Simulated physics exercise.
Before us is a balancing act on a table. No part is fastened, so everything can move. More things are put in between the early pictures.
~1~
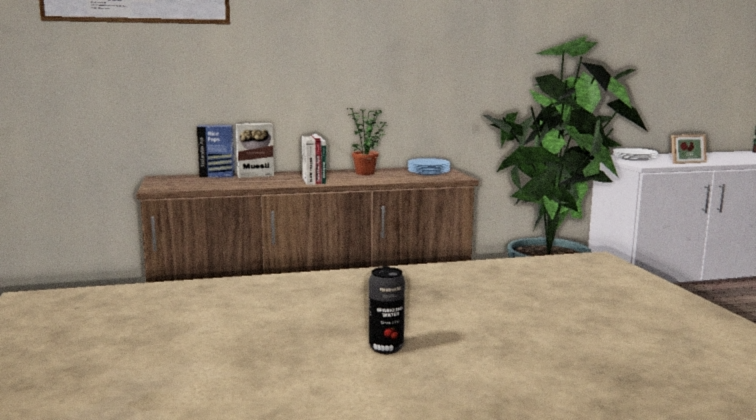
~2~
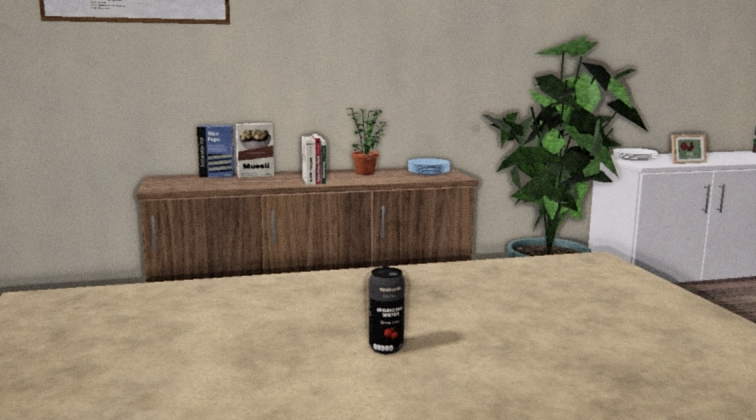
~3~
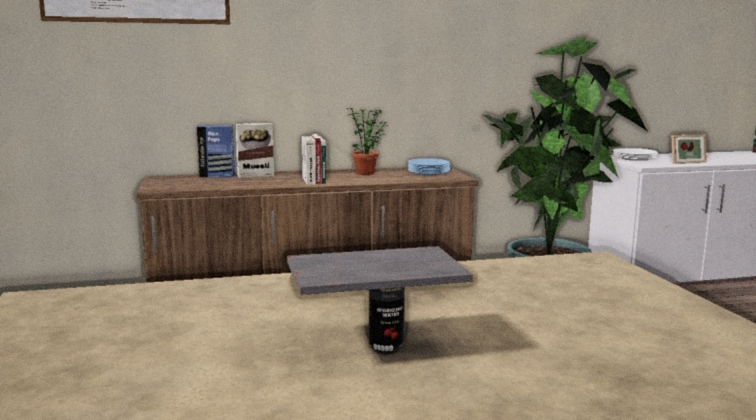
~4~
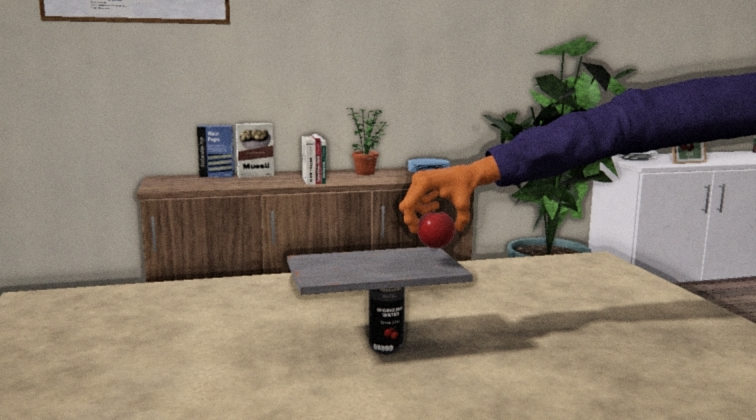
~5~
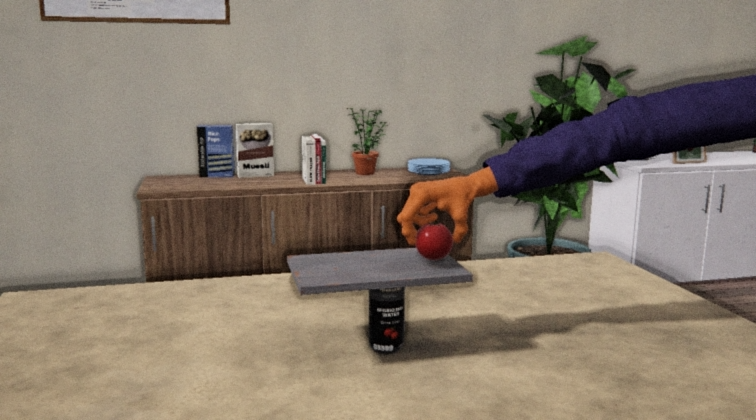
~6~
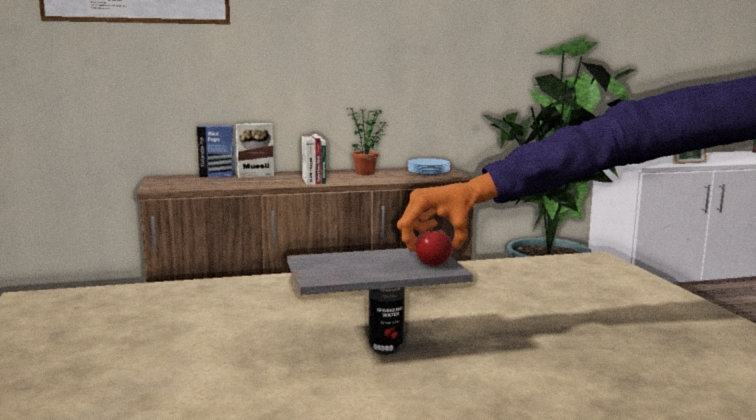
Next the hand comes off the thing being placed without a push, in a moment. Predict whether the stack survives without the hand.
It survives.
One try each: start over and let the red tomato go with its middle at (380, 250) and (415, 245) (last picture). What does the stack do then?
Trial 1: Stable. Trial 2: Stable.
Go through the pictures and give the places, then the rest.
In the first frame, the last thing is not in view yet.
In the second frame, the last thing is not in view yet.
In the third frame, the last thing is not in view yet; grey board (376, 268).
In the fourth frame, on its way; red tomato (436, 229); grey board (376, 268).
In the fifth frame, on its way; red tomato (434, 241); grey board (376, 268).
In the sixth frame, in place under the hand; red tomato (434, 247); grey board (376, 268).
Then, 0.60 s later than the last frame, all is still.
Then, 1.30 s later than the last frame, red tomato resting near (434, 248).
When it is over, all 3 as before. End places, in pixels of the last picture, red tomato near (435, 248). The stack keeps its balance.
